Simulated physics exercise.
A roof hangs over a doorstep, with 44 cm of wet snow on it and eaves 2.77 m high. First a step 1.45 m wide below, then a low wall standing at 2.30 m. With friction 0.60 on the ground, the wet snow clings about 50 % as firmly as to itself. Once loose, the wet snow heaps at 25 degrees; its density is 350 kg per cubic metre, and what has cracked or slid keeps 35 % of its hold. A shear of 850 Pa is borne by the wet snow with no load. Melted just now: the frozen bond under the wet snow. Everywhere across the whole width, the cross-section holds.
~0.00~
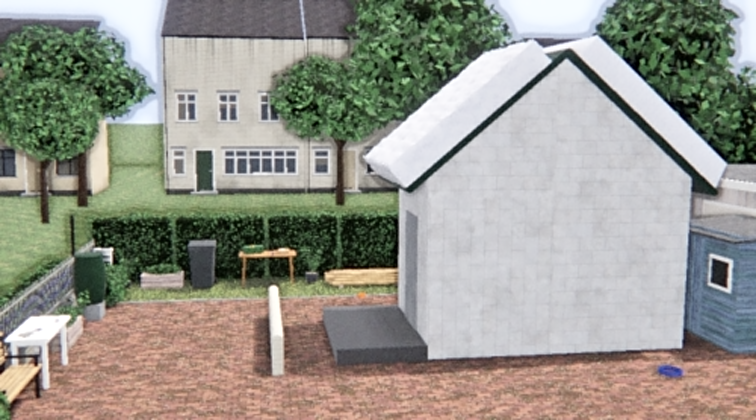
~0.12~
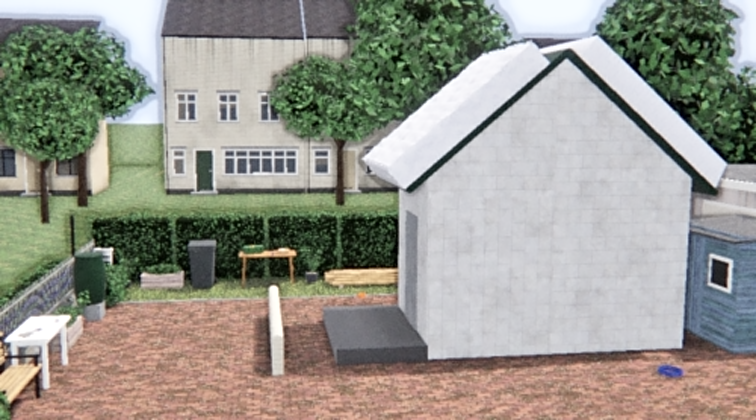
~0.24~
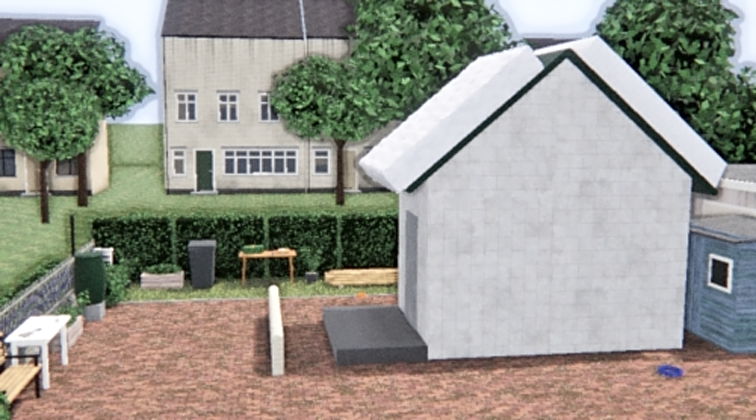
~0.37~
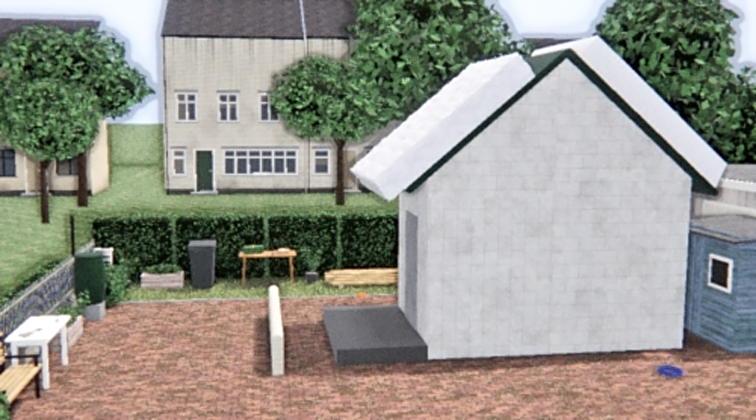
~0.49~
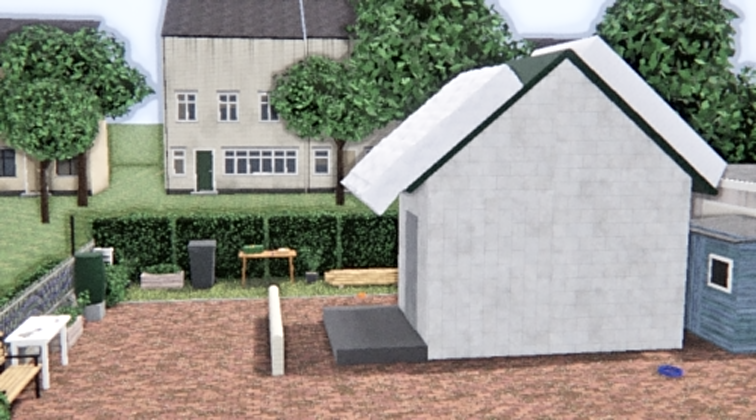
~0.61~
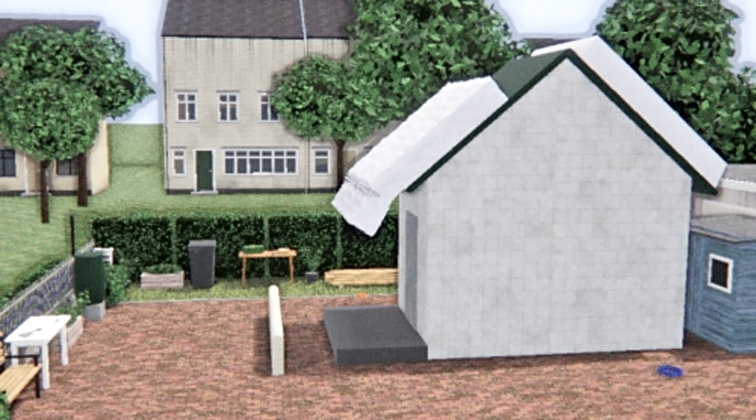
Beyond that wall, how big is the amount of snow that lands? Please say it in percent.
I would say 30 percent.
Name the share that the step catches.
Some 22 per cent.
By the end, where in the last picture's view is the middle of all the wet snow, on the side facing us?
About (275, 350).
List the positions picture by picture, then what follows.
In the first picture, front end of the wet snow at (391, 169), 6 % of it past the eaves, in one piece.
In the second picture, front end of the wet snow at (389, 171), its middle shifted 3.8 cm, 7 % of it past the eaves, in one piece.
In the third picture, front end of the wet snow at (383, 176), its middle shifted 15 cm, 10 % of it past the eaves, in one piece.
In the fourth picture, front end of the wet snow at (375, 184), its middle shifted 33 cm, 16 % of it past the eaves, in one piece.
In the fifth picture, front end of the wet snow at (364, 195), its middle shifted 58 cm, 25 % of it past the eaves, in one piece.
In the sixth picture, front end of the wet snow at (352, 219), its middle shifted 91 cm, 35 % of it past the eaves, cracking.
By 1.05 s, 35 % is still on the roof and 0 % is past the low wall.
By 1.56 s, none is still on the roof and 27 % is past the low wall.
By 2.08 s, none is still on the roof and 30 % is past the low wall.
By 2.60 s, none is still on the roof and 30 % is past the low wall.
By 2.70 s, at the end, none is still on the roof and 30 % is past the low wall.
